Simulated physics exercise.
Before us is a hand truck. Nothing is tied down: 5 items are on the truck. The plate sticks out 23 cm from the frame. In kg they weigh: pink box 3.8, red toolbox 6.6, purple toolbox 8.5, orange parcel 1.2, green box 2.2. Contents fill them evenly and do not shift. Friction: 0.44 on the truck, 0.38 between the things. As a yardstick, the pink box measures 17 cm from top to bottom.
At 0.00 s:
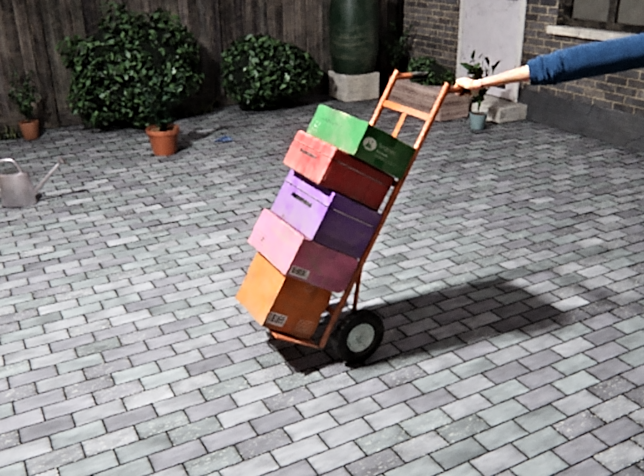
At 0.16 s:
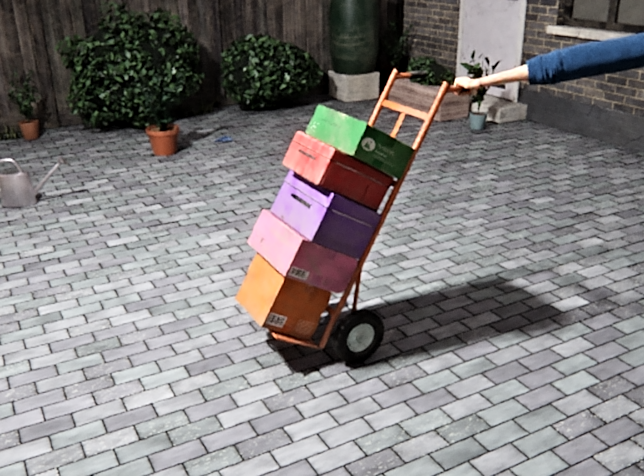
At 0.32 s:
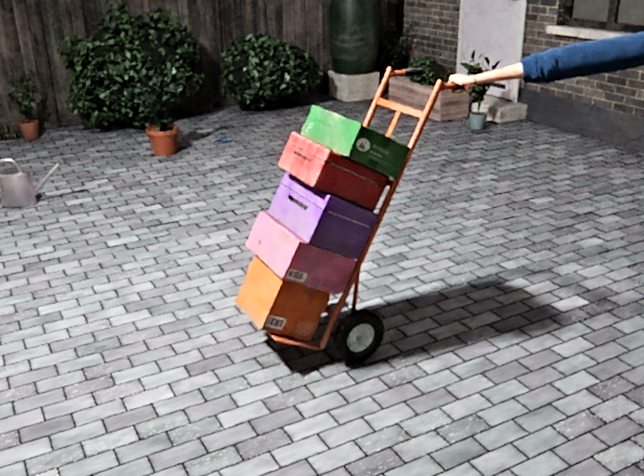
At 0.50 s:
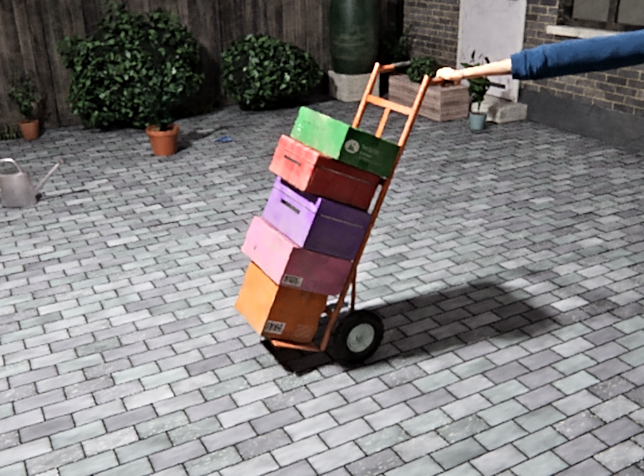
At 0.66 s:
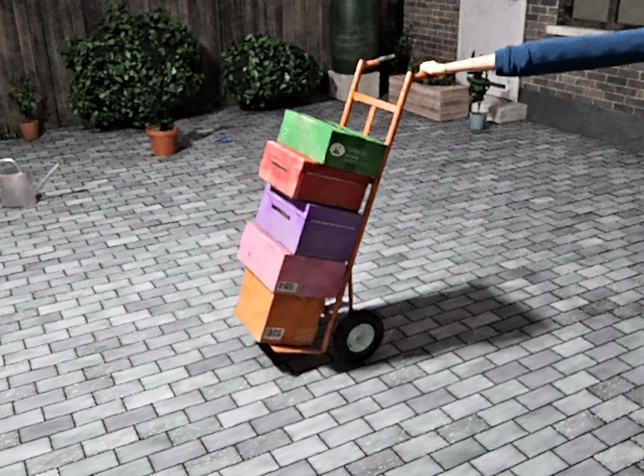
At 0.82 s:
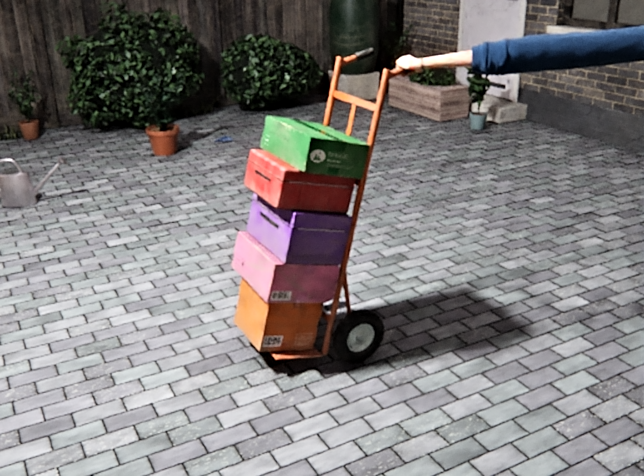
On a paved yard, an arm pushes a leaning hand truck of stacked boxes more upright.
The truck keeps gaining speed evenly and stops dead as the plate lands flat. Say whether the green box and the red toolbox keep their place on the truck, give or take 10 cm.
The green box leaves its spot and the red toolbox leaves its spot.
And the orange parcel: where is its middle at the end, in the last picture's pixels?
Around (222, 341).
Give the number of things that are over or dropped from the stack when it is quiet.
5 of them.
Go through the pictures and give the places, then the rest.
Truck 30° back; green box (359, 141); red toolbox (338, 170), in the first picture.
Truck 30° back; orange parcel (284, 295); pink box (302, 251), in the second picture.
Truck 28° back; purple toolbox (322, 214); orange parcel (283, 296), in the third picture.
Truck 24° back; pink box (296, 256); purple toolbox (315, 216), in the fourth picture.
Truck 20° back; orange parcel (280, 304); pink box (291, 260), in the fifth picture.
Truck 14° back; green box (313, 146); red toolbox (299, 181), in the sixth picture.
After 1.42 s, truck upright; green box tipped 18° from how it sat near (208, 177); red toolbox tipped 18° from how it sat near (215, 214); purple toolbox tipped 18° from how it sat.
After 1.82 s, truck upright; red toolbox, purple toolbox and green box now dropped from the stack; pink box tipped 55° from how it sat; orange parcel tipped 55° from how it sat.
After 2.12 s, truck upright; pink box now dropped from the stack; orange parcel on its side.
At rest (3.4 s), dropped from the stack, pink box, red toolbox, purple toolbox and green box; tipped over on the truck, orange parcel.
